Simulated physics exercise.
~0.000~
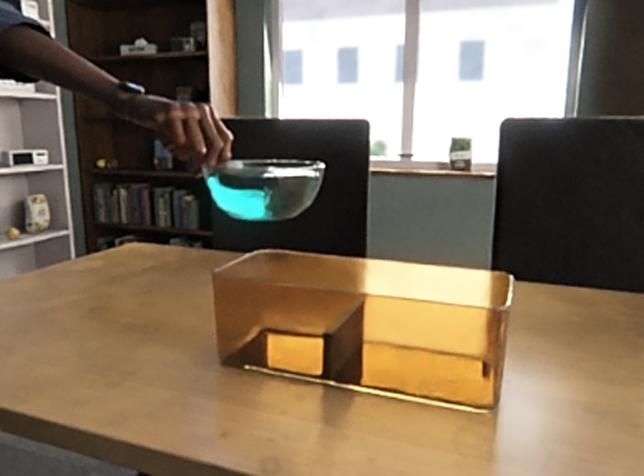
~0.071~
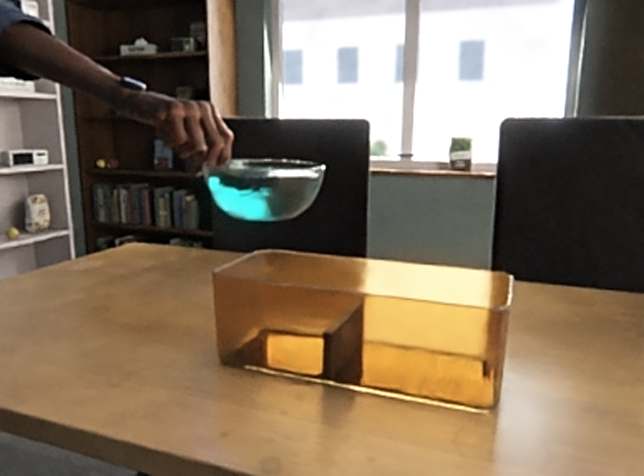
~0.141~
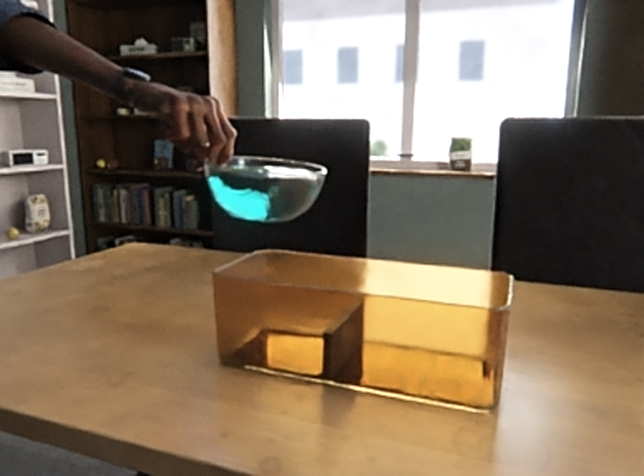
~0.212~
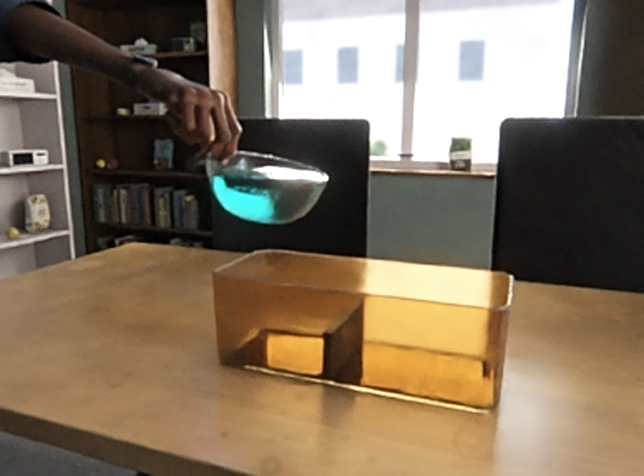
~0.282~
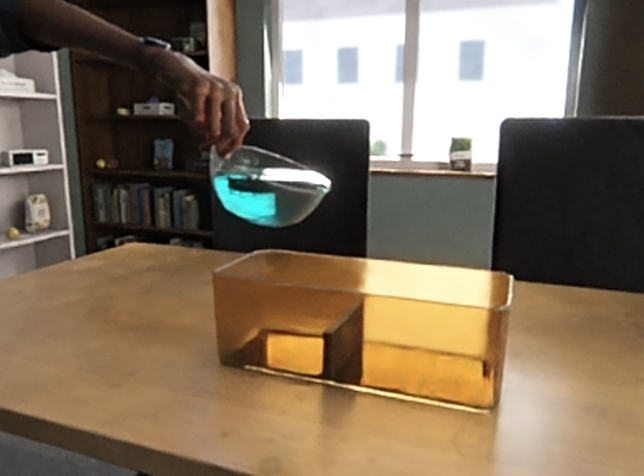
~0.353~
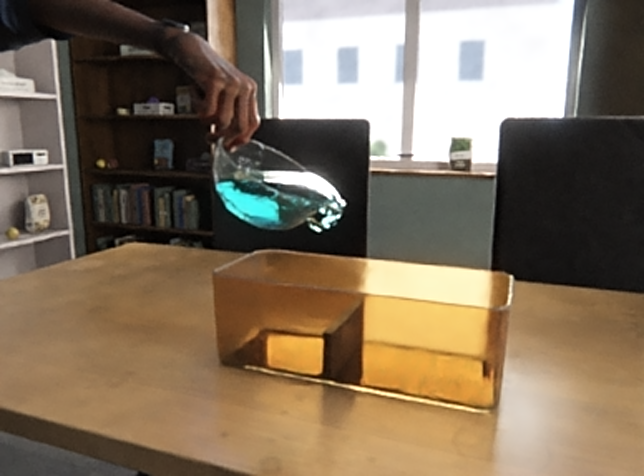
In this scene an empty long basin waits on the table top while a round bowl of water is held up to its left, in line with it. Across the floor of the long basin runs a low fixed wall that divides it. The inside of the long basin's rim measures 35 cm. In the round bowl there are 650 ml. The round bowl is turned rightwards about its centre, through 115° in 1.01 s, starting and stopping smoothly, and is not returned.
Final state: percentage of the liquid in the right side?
Approximately 61 %.
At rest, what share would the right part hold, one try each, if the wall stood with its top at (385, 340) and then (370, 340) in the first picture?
10 % and 35 %.
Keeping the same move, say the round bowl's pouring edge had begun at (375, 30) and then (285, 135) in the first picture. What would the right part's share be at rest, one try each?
95 and 15 %.
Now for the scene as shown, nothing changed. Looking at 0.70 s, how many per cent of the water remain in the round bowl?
Some 10 % of it is still there.
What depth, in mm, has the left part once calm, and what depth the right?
I'd say close to 12 mm on the left, close to 16 mm on the right.
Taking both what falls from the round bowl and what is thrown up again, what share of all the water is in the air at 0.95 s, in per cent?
Estimate: About 1 in a hundred.
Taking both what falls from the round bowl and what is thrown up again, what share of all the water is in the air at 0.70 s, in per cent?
My guess is roughly 14 %.
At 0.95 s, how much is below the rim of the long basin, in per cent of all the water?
The share is close to 100 percent.
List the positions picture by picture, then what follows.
It leans 0°; its right rim is at (319, 168); the water meets the walls at (217, 171) and (318, 174); the long basin's rim runs from (237, 262) to (511, 292); the wall's top is at (346, 316), in the first picture.
It leans 1°; its right rim is at (319, 170); the water meets the walls at (218, 170) and (318, 176), in the second picture.
It leans 5°; its right rim is at (320, 174); the water meets the walls at (219, 169) and (319, 177), in the third picture.
It leans 12°; its right rim is at (322, 182); the water meets the walls at (221, 169) and (322, 179), in the fourth picture.
It leans 21°; its right rim is at (322, 192); the water meets the walls at (224, 171) and (322, 185); 4 per cent is over the edge, in the fifth picture.
It leans 31°; its right rim is at (321, 204); the water meets the walls at (226, 174) and (319, 193); 13 per cent is over the edge, in the sixth picture.
After 0.70 s the tilt is 90° and 9 per cent is still to pour, 20 is left of the wall and 57 right of it.
After 0.95 s the tilt is 114° and 0 per cent is still to pour, 38 is left of the wall and 61 right of it.
After 1.22 s the tilt is 115° and 0 per cent is still to pour, 38 is left of the wall and 61 right of it.
After 1.51 s the tilt is 115° and 0 per cent is still to pour, 38 is left of the wall and 61 right of it.
In the end 38 per cent lies left of the wall, 61 right of it and 1 outside.
